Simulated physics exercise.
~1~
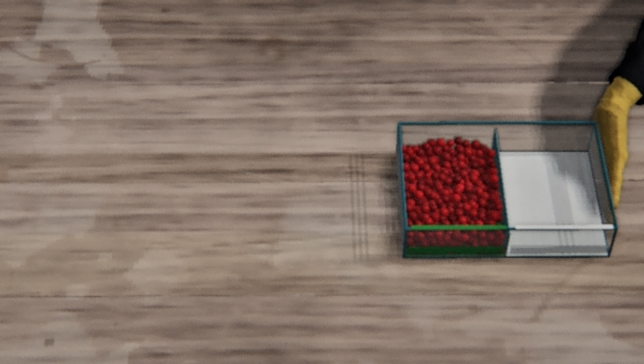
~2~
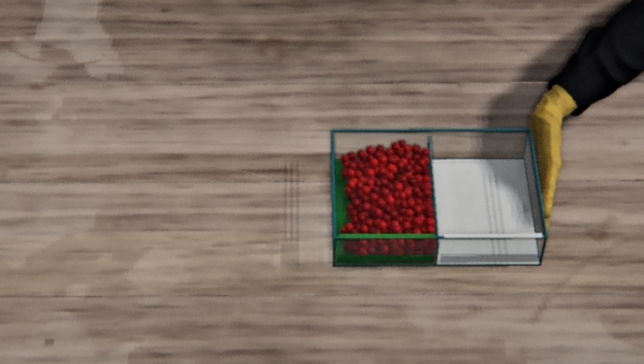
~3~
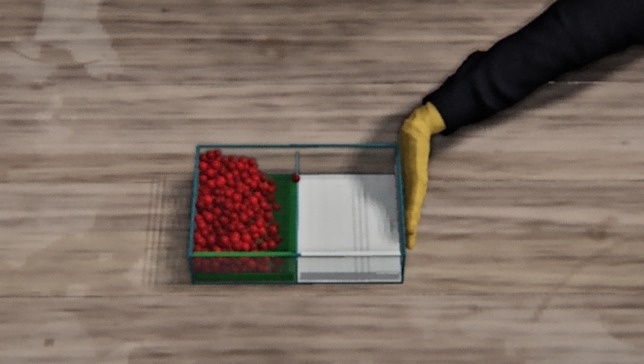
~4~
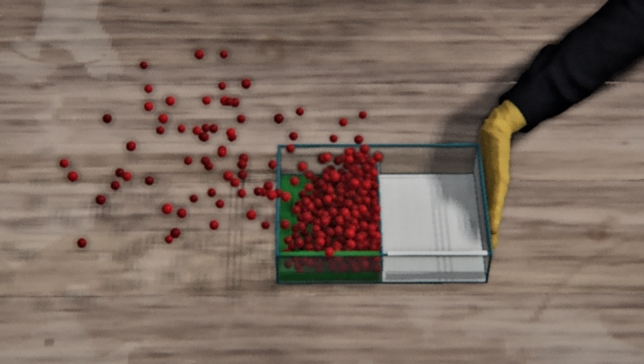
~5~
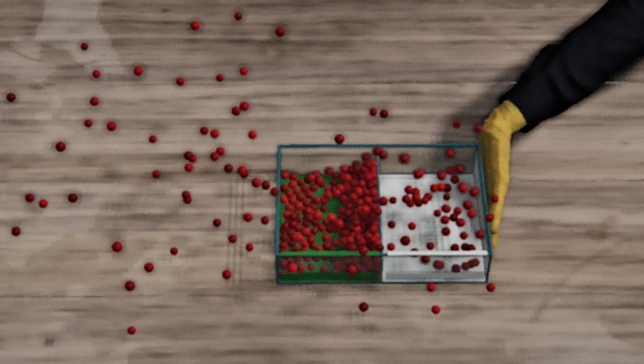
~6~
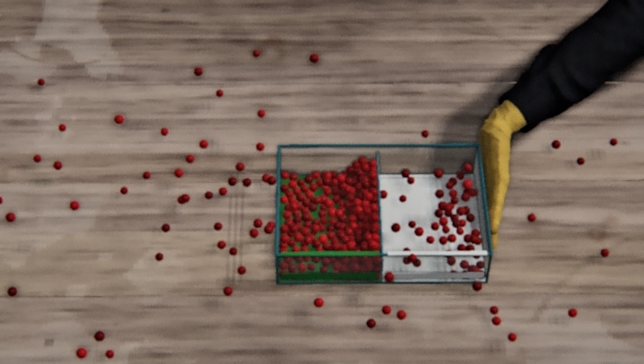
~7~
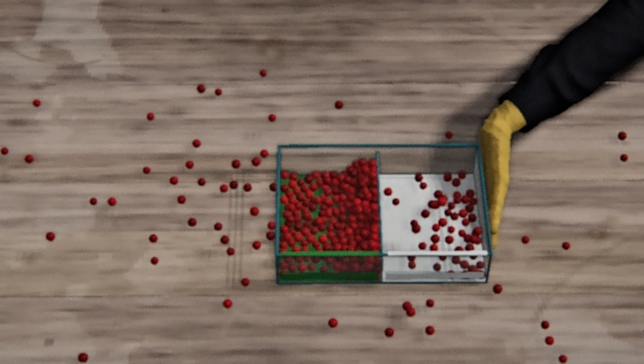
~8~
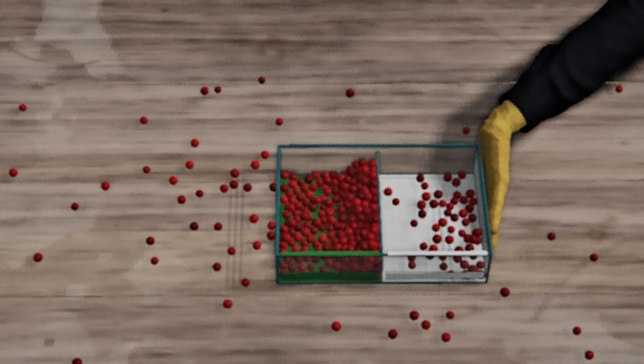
A yellow-gloved hand on a black-sleeved arm grips the right end of a clear, open tray on a weathered wooden floor, seen from above. The left compartment has a green base filled with small red cranberries, while the white right compartment is empty. The hand slides the tray left, and the berries bunch against its left side. It then moves the tray a shorter way back right and stops, as berries fly out leftward and others scatter into the white side. Most end in the green compartment, with some in the white and many strewn across the wood.
